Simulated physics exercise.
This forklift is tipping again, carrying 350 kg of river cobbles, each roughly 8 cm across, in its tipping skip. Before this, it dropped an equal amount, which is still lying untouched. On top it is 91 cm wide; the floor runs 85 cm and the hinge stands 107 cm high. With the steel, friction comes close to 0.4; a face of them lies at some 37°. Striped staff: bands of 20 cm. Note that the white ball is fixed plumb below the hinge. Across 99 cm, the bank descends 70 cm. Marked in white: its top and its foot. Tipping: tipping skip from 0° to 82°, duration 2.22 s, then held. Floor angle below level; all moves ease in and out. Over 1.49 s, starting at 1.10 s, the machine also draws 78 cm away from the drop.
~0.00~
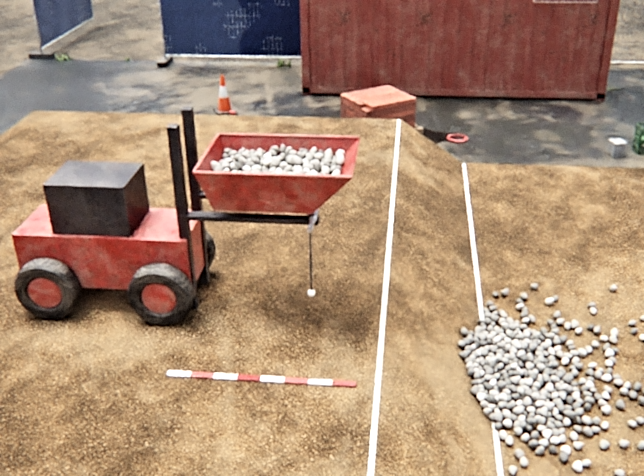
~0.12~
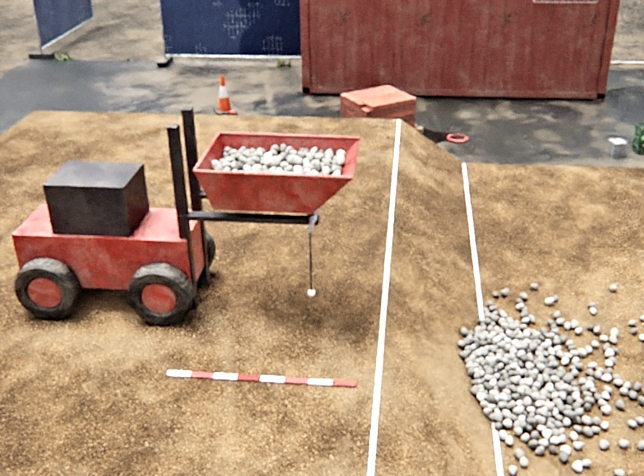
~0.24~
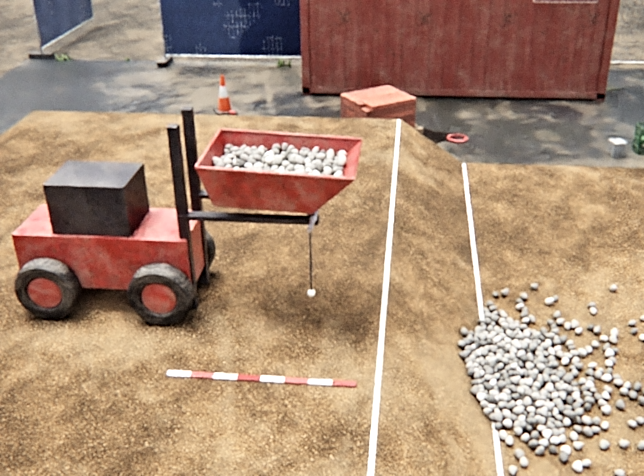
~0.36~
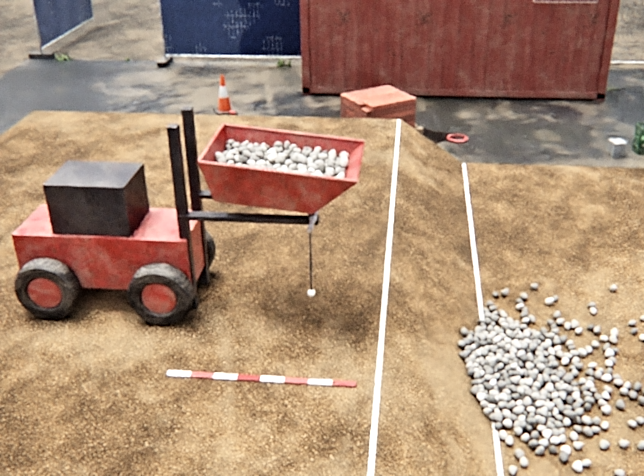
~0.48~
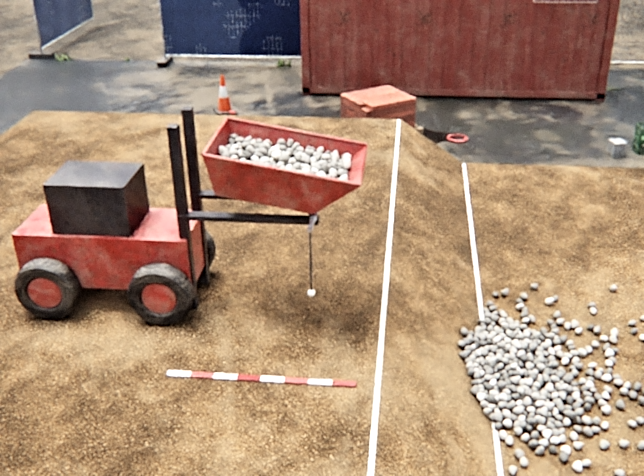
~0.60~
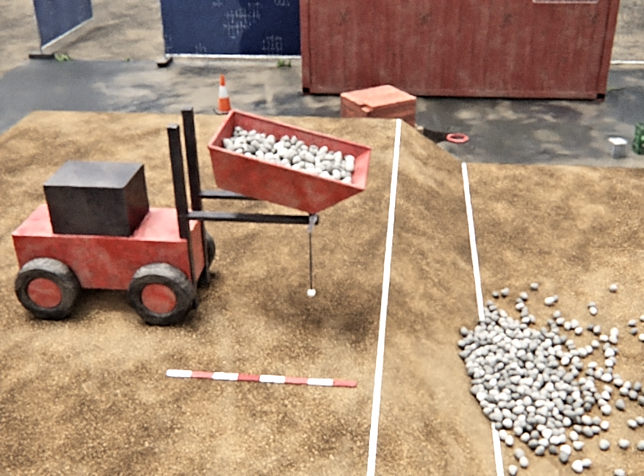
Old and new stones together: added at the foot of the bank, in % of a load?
15 %.
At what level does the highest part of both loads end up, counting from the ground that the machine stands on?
About 20 cm up from the ground the machine stands on.
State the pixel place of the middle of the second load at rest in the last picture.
(374, 305).
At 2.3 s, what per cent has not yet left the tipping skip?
About 10 percent.
After 1.7 s the floor is at 69°; in per cent of one load, 86 in the tipping skip, 24 on the top or the slope, 87 at the foot of the bank; the foremost stones are past the picture's edge.
After 2.3 s the floor is at 82°; in per cent of one load, 8 in the tipping skip, 97 on the top or the slope, 93 at the foot of the bank; the foremost stones are past the picture's edge.
After 3.0 s the floor is at 82°; in per cent of one load, 0 in the tipping skip, 96 on the top or the slope, 102 at the foot of the bank; the foremost stones are past the picture's edge.
After 5.5 s the floor is at 82°; in per cent of one load, 0 in the tipping skip, 95 on the top or the slope, 103 at the foot of the bank; the foremost stones are past the picture's edge. Net gain at the foot of the bank, 15.
